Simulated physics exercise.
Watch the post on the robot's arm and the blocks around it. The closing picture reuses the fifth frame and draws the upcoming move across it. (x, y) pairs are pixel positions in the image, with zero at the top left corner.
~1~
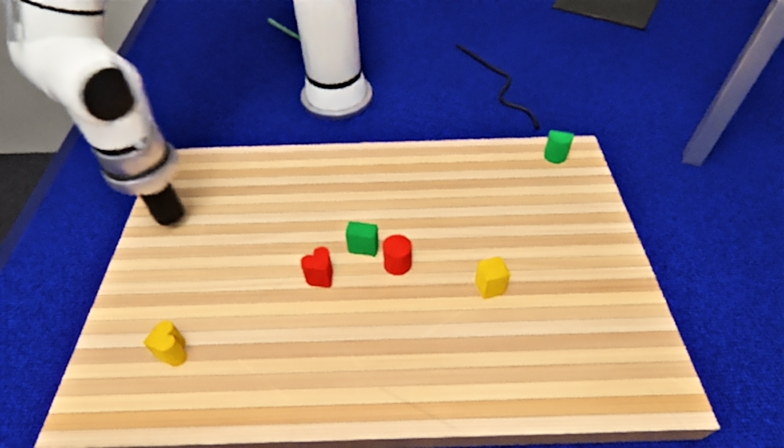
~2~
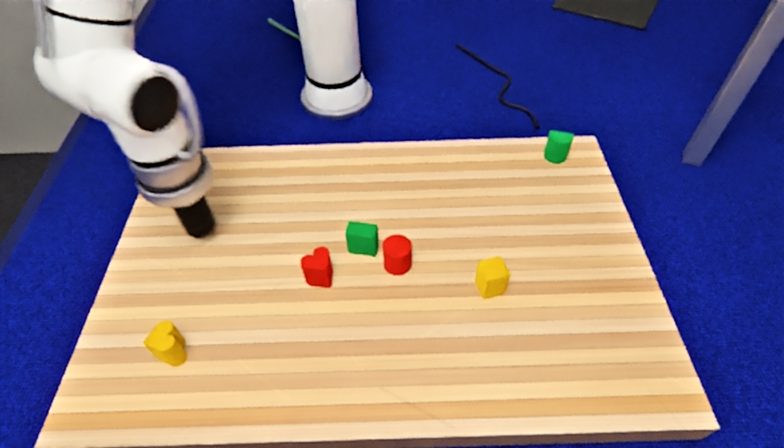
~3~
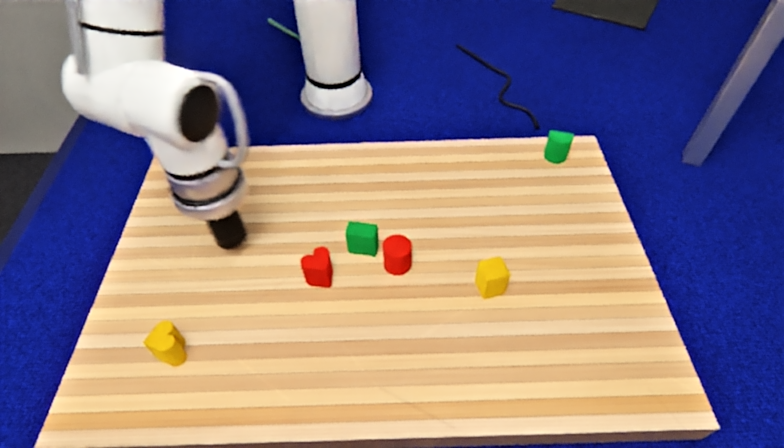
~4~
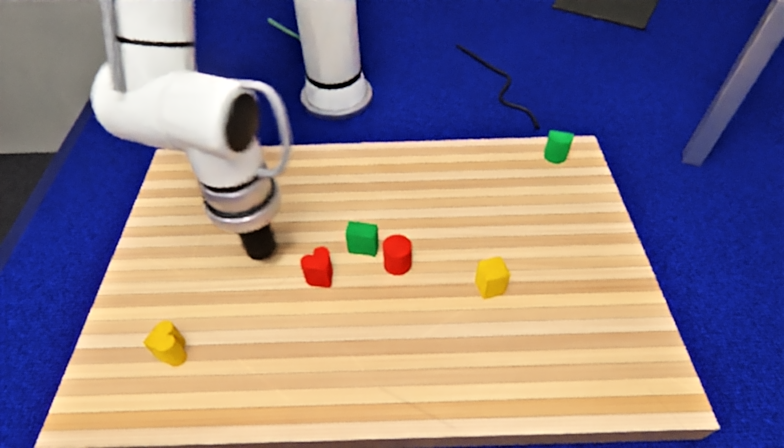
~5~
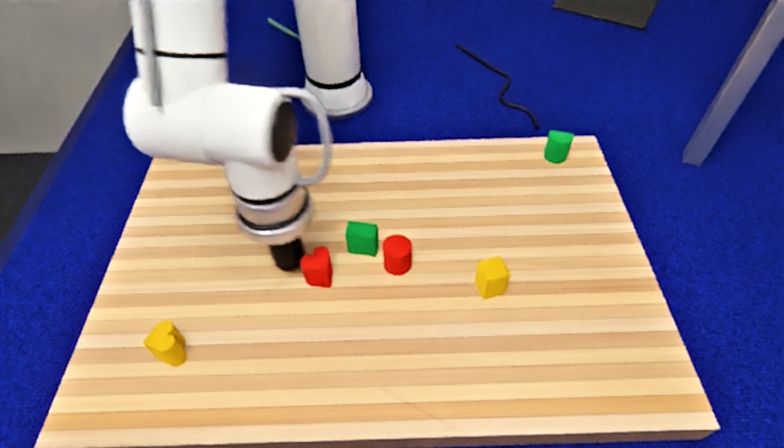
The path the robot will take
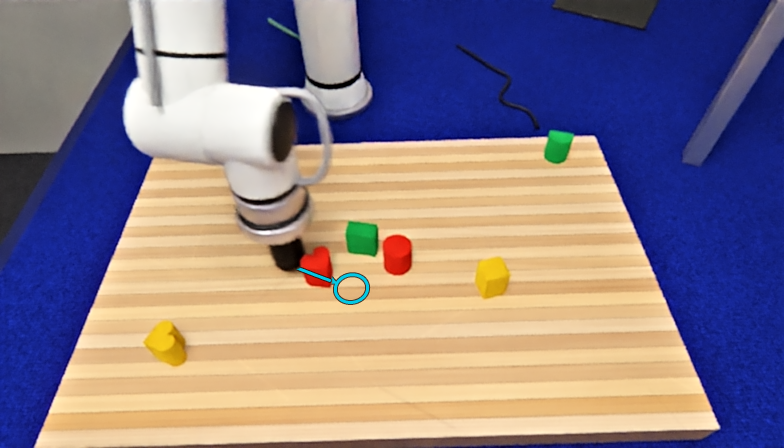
On a wooden board over blue carpet, a white robot arm moving its black post rightward to beside a red heart-shaped block.
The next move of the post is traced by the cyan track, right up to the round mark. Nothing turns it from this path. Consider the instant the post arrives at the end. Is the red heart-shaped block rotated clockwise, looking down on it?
No, it doesn't check out.
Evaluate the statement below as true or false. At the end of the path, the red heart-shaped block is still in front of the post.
That is true.
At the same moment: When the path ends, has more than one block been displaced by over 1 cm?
In short: No.
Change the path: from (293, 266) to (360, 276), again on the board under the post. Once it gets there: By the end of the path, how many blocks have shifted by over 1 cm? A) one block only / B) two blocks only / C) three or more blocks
The correct letter is A.
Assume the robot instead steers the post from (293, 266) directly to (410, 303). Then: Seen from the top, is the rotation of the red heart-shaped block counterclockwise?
Yes, that is how it ends up.
Drawn move, in a line from (293, 266) to (352, 288).
On the path given first. Halfway along, post (320, 270); red heart-shaped block (343, 264), turned 35° anticlockwise.
At the end, post (350, 281); red heart-shaped block (375, 275), turned 35° anticlockwise; green oblong still.
